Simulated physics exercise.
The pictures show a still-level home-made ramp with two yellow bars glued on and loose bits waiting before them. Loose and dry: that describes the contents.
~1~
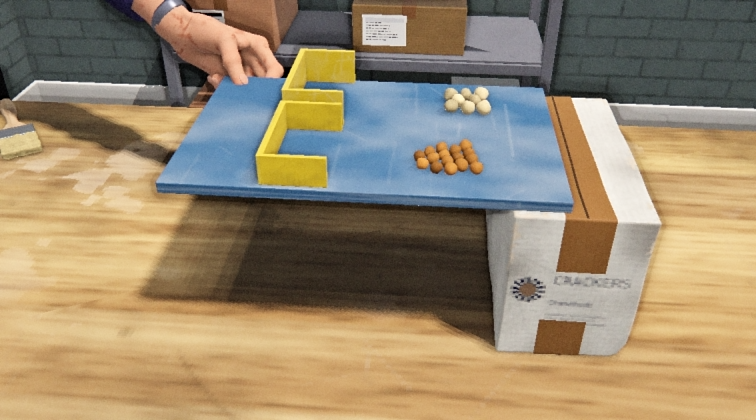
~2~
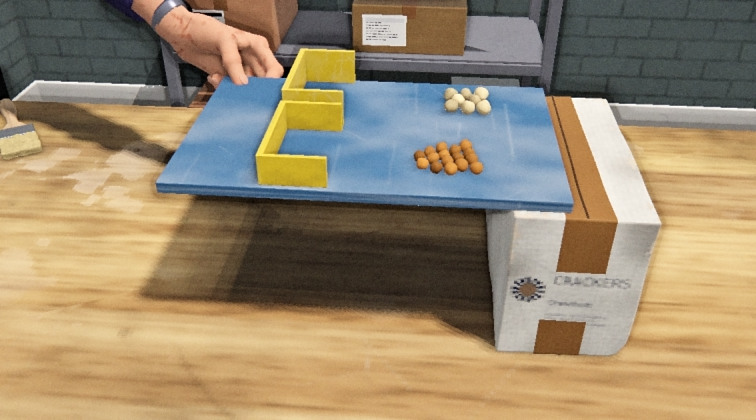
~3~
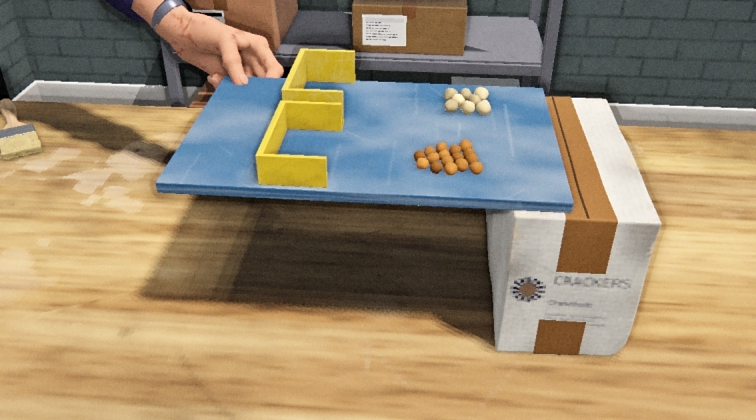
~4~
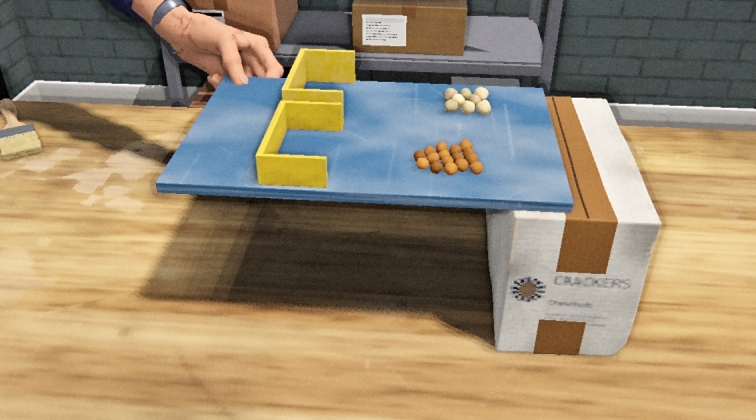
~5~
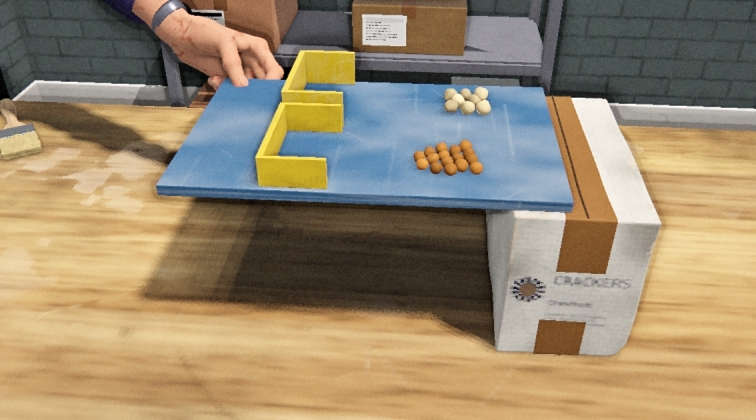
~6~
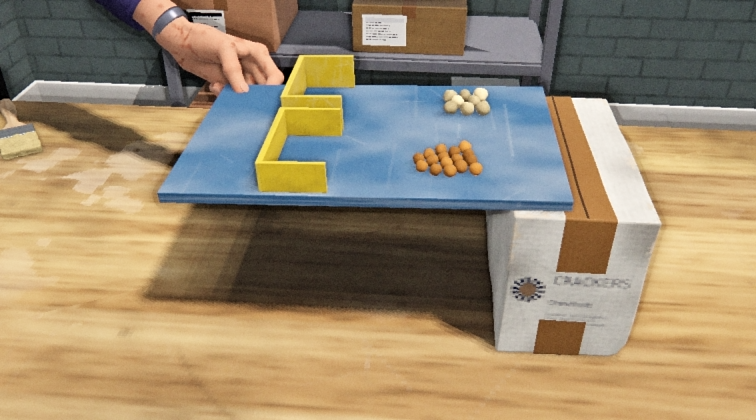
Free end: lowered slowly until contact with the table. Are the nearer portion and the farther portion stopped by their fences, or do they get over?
One by one: Nearer portion: Restrained; farther portion: Restrained.
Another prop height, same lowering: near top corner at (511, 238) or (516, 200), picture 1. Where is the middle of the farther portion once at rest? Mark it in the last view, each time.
The first gives (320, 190), the second gives (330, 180).
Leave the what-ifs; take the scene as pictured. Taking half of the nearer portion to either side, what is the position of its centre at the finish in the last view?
Roughly (316, 248) in pixels.
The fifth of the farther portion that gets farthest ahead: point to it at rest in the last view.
Close to (330, 178).
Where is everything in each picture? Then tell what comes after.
Held end of the board near (170, 183), level; box near (555, 216), tall, over half the board's length; nearer portion near (447, 162), a few roasted chickpeas; farther portion near (459, 101), a few macadamia nuts; nearer bar near (273, 140), taller than the pieces; farther bar near (295, 85), taller than the pieces, in the first picture.
Held end of the board near (170, 183), level; farther portion near (459, 101), in the second picture.
Held end of the board near (170, 183), level; nearer portion near (447, 162), in the third picture.
Held end of the board near (170, 183), level; farther portion near (459, 101), in the fourth picture.
Held end of the board near (170, 185), level; nearer portion near (447, 162), in the fifth picture.
Held end of the board near (172, 192), down by 2°; box near (555, 216); nearer portion near (447, 164), not moving; farther portion near (474, 102), not moving; nearer bar near (273, 147); farther bar near (295, 91), in the sixth picture.
Then, 0.34 s on from there, board sloping at 11°; nearer portion where it was; farther portion where it was.
Then, 0.78 s on from there, board sloping at 23°; nearer portion on its way down; farther portion on its way down.
Then, 1.25 s on from there, board resting at 31°; nearer portion has reached its bar; farther portion has reached its bar.
In the end, board resting at 31°; nearer portion gathered behind its bar; farther portion gathered behind its bar.
